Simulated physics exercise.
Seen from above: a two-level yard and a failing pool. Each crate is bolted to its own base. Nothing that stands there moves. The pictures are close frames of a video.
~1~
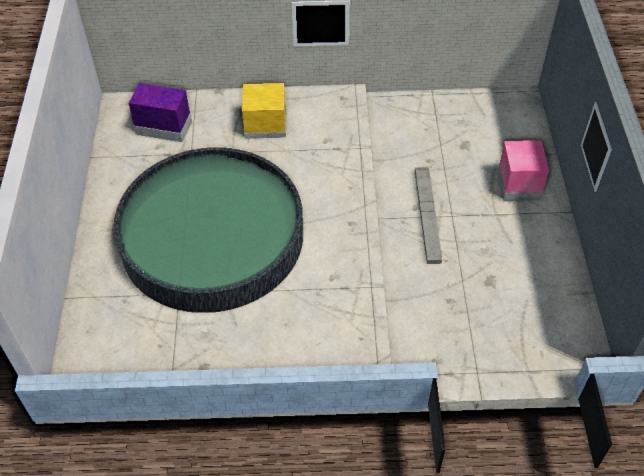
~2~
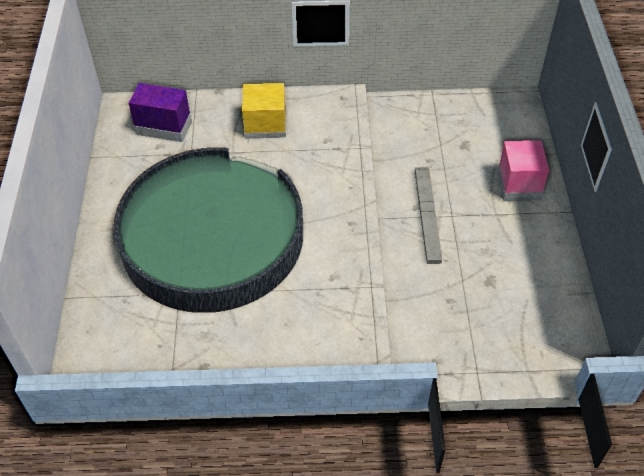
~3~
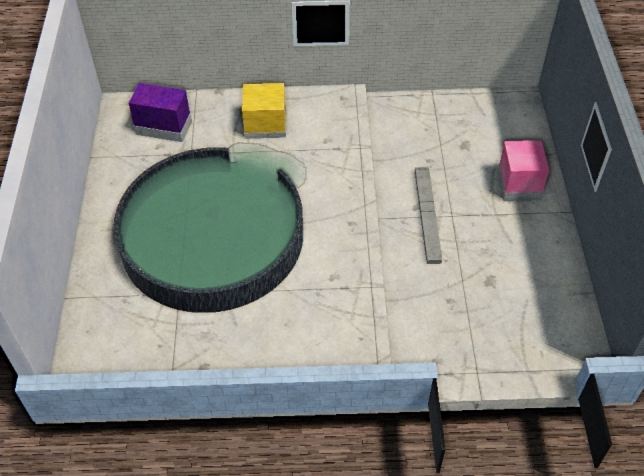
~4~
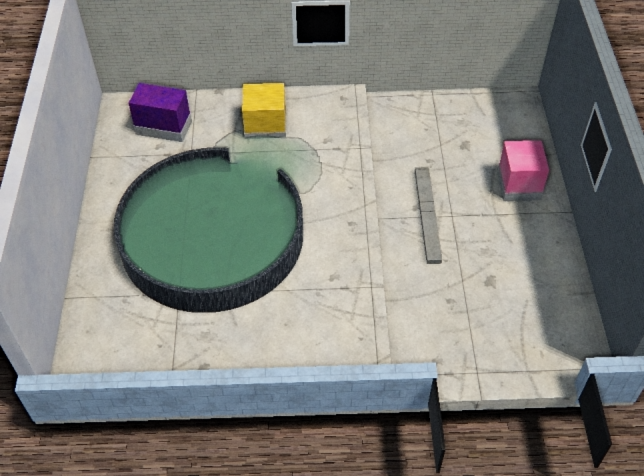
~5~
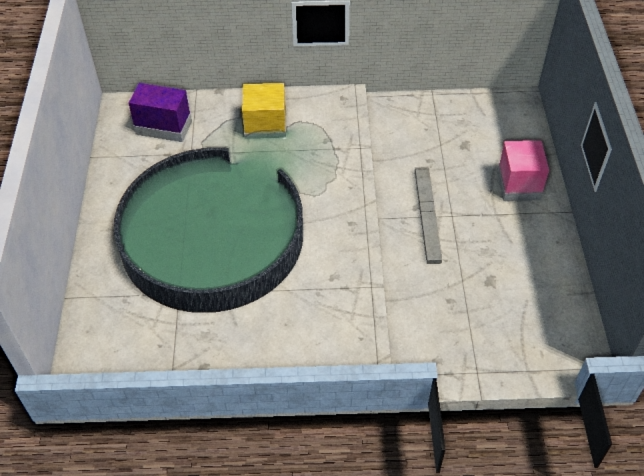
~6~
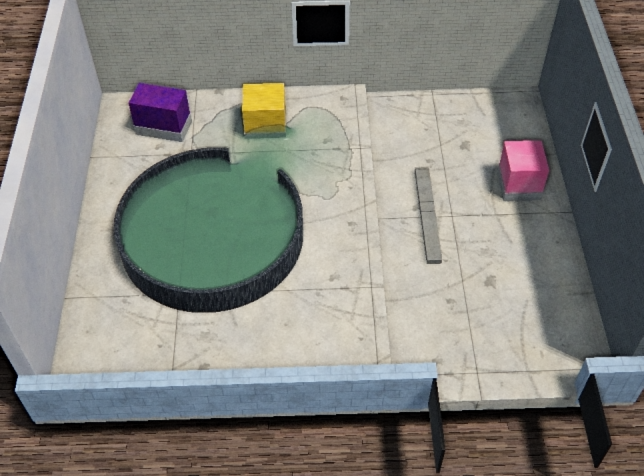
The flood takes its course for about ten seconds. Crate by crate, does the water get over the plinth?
In the end: The pink crate keeps dry; the purple crate keeps dry; the yellow crate is soaked.
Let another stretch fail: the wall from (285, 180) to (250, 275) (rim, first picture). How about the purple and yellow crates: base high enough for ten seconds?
One by one: Purple crate keeps dry, yellow crate escapes it.
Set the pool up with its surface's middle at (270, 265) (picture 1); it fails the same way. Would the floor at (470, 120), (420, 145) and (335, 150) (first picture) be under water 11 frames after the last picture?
As listed: Wet, wet, flooded.
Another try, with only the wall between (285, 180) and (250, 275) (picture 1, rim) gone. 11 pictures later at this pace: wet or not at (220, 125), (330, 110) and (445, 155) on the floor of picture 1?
As listed: Free of water, dry, under water.
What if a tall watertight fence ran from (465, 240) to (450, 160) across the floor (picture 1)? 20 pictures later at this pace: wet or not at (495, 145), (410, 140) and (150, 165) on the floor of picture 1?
In that order: Covered, awash, covered.
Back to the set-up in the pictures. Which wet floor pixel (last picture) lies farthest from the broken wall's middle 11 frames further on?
Roughly at (491, 89).
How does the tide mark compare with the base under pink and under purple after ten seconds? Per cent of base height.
Near 70 and 70 in a hundred.
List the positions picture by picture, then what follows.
The first frame shows the round pool at (209, 218) is whole and still.
In the second frame, water pours out on the round pool's far side and has run to a hidden place.
In the third frame, the front is at (234, 149), out from the gap on the round pool's far side.
In the fourth frame, water pours out on the round pool's far side and has run to (231, 137).
In the fifth frame, the front is at (311, 127), out from the gap on the round pool's far side.
In the sixth frame, the front is at (327, 115), out from the gap on the round pool's far side.
A moment on, water covers 15 % of the floor; the pink crate not reached, the purple crate water round its plinth, the yellow crate water round its plinth.
Next, water covers 25 % of the floor; the pink crate not reached, the purple crate water round its plinth, the yellow crate water round its plinth.
Then, water covers 40 % of the floor; the pink crate water round its plinth, the purple crate water round its plinth, the yellow crate water round its plinth.
Later, water covers 60 % of the floor; the pink crate water round its plinth, the purple crate water round its plinth, the yellow crate water round its plinth.
In the end, water covers 80 % of the floor; the pink crate stayed above the water, the purple crate stayed above the water, the yellow crate was topped.
